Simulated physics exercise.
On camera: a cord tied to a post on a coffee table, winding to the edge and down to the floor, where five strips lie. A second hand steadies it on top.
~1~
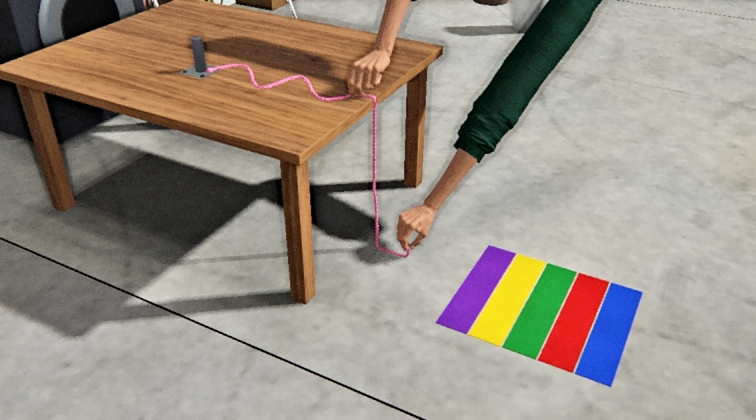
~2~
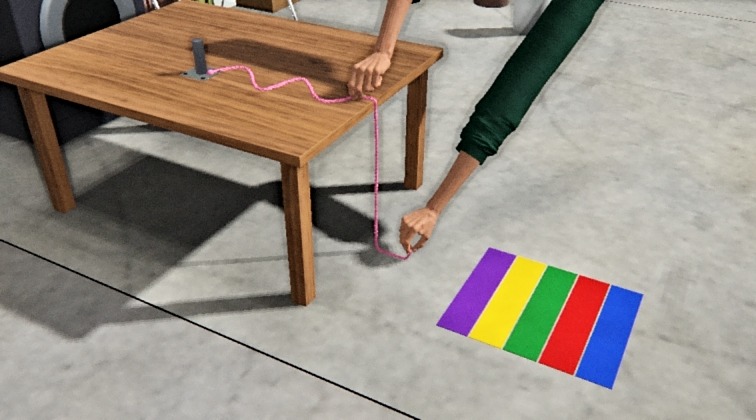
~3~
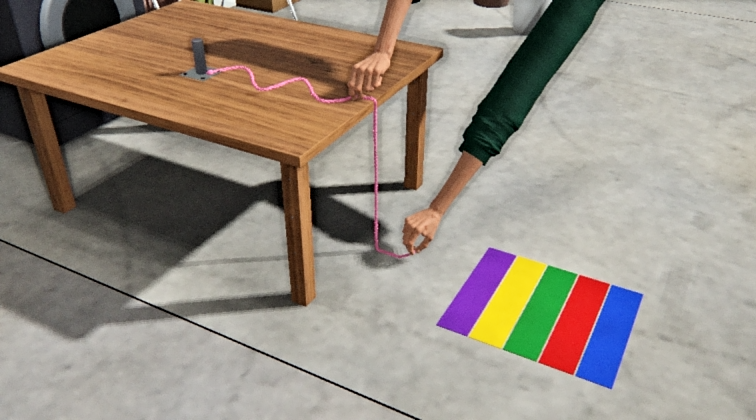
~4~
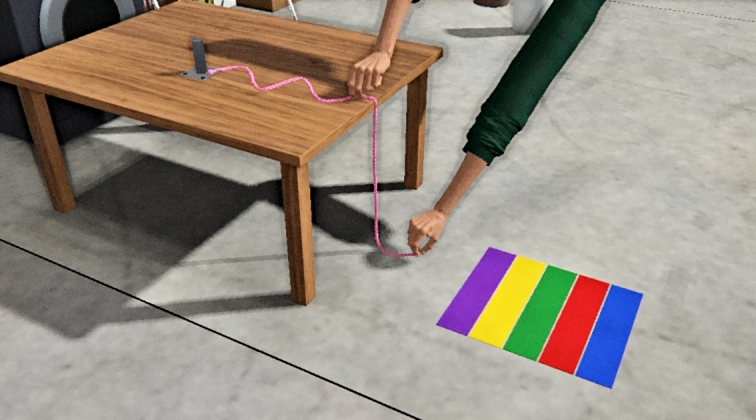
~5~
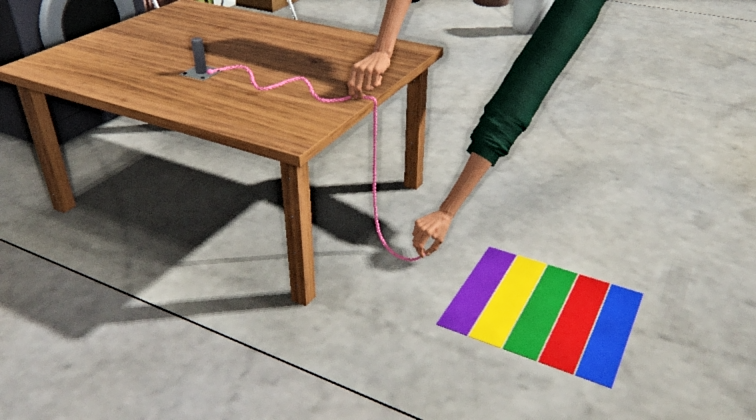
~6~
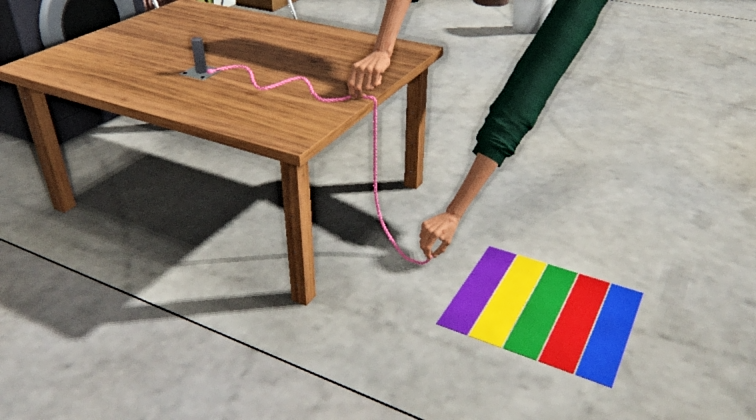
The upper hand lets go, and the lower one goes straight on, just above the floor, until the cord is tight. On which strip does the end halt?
The end stops over the blue strip.
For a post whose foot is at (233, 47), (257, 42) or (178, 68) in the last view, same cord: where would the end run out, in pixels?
In that order: (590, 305), (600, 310) and (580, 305).
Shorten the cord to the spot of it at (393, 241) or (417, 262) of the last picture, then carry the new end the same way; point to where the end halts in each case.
Near (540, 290) and (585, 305).
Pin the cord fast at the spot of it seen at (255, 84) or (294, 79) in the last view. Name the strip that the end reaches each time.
Taking them in turn: Red; green.
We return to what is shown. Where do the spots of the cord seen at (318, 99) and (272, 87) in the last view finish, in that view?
They go to (387, 122) and to (306, 92).
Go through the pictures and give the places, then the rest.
The first frame shows end (408, 248); purple (461, 312); yellow (494, 324); green (528, 336); red (563, 348); blue (600, 361).
The second frame shows end (411, 251); cord through (240, 68) (269, 89) (312, 93) (372, 102) (377, 170) (376, 232).
The third frame shows end (414, 252).
The fourth frame shows end (419, 253); cord through (240, 67) (269, 88) (312, 92) (372, 101) (375, 170) (376, 231).
The fifth frame shows end (424, 254).
The sixth frame shows end (432, 256); cord through (240, 67) (269, 88) (312, 92) (372, 100) (375, 169) (387, 232).
Soon after, end near (555, 296); over green.
After that, end near (593, 308); over red.
At the stop, end near (616, 315); over blue. It gets as far as the blue strip.
